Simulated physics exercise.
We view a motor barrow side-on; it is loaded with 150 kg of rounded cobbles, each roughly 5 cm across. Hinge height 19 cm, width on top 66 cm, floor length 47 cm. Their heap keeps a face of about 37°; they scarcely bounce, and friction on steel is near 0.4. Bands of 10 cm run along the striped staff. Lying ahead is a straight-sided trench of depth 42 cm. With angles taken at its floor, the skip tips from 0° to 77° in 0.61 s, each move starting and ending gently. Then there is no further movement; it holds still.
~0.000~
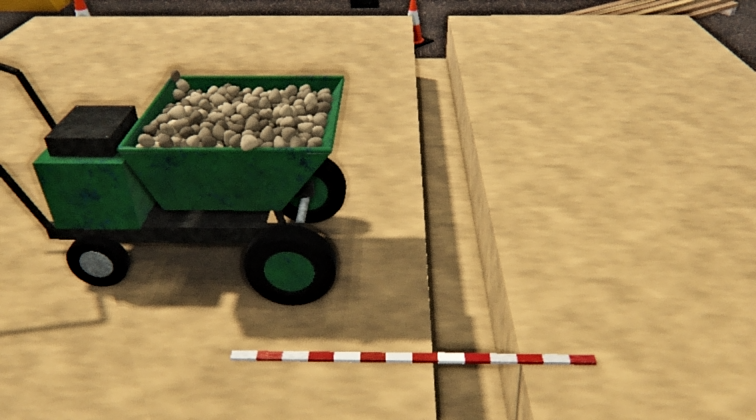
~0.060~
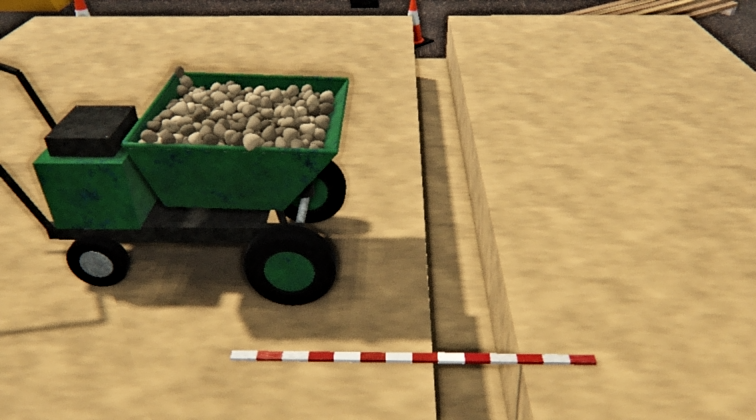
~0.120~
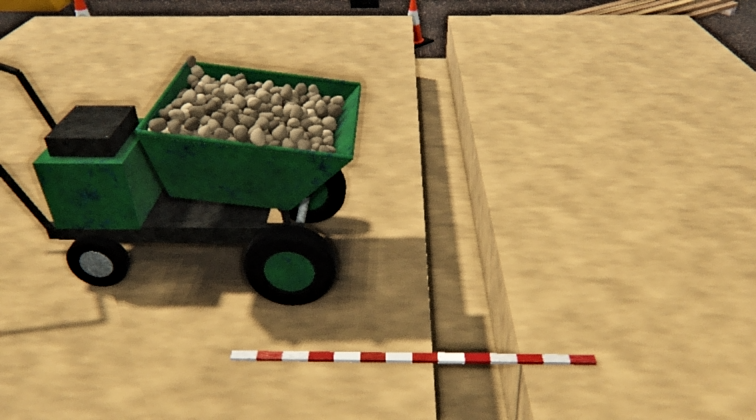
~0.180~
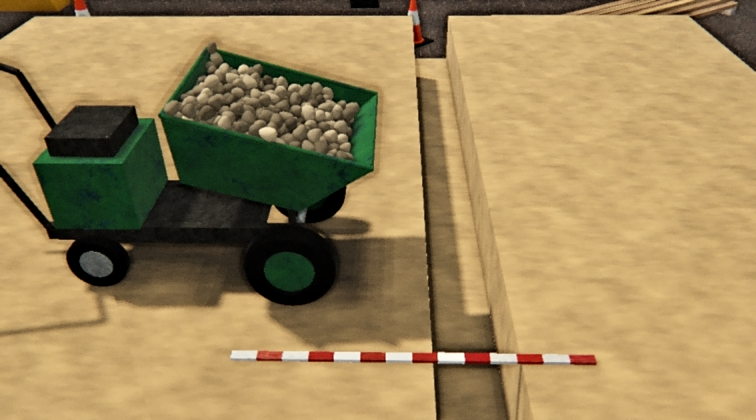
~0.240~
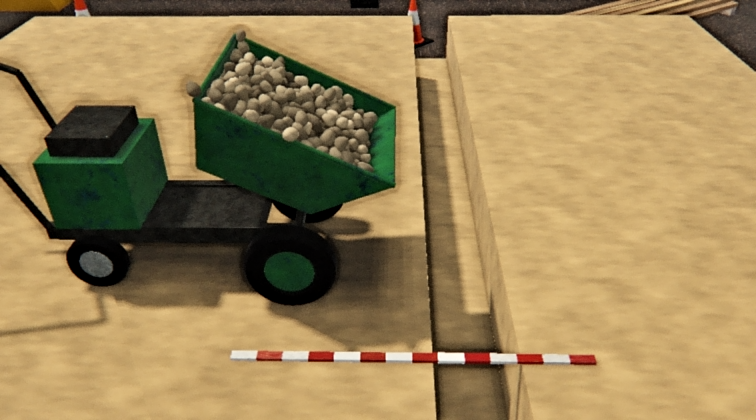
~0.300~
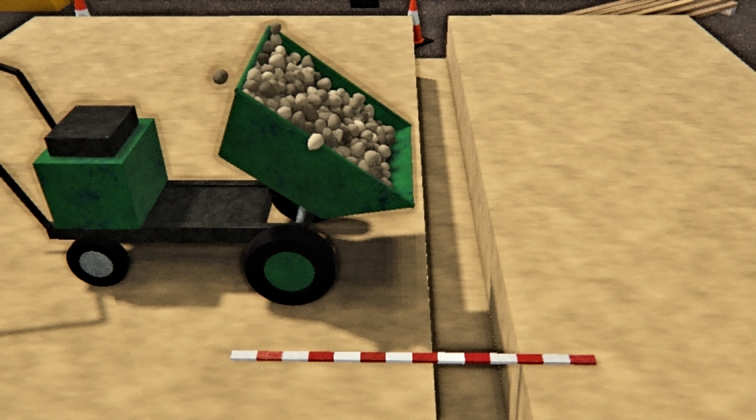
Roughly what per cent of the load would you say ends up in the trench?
I'd say 74 per cent ends up in the trench.
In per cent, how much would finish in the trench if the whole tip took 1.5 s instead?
Then about 95 per cent.
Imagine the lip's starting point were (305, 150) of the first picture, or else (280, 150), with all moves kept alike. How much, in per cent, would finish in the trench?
Roughly 90 in a hundred from the first, 80 in a hundred from the second.
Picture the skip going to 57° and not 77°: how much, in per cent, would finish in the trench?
With that change, near 40 per cent.
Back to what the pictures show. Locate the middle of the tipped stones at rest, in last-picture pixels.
The stones end up centred near (473, 306).
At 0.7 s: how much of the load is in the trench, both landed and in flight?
Approx. 45 % of the load.
After 0.5 s the floor is at 65°; 100 % in the skip; the foremost stones are at (438, 208).
After 0.7 s the floor is at 77°; 45 % in the skip, 44 % in the trench, 10 % past the trench; the foremost stones are at (536, 260).
After 1.1 s the floor is at 77°; 6 % in the skip, 69 % in the trench, 26 % past the trench; the foremost stones are at (725, 252).
After 3.0 s the floor is at 77°; 0 % in the skip, 74 % in the trench, 25 % past the trench; the foremost stones are past the picture's edge.
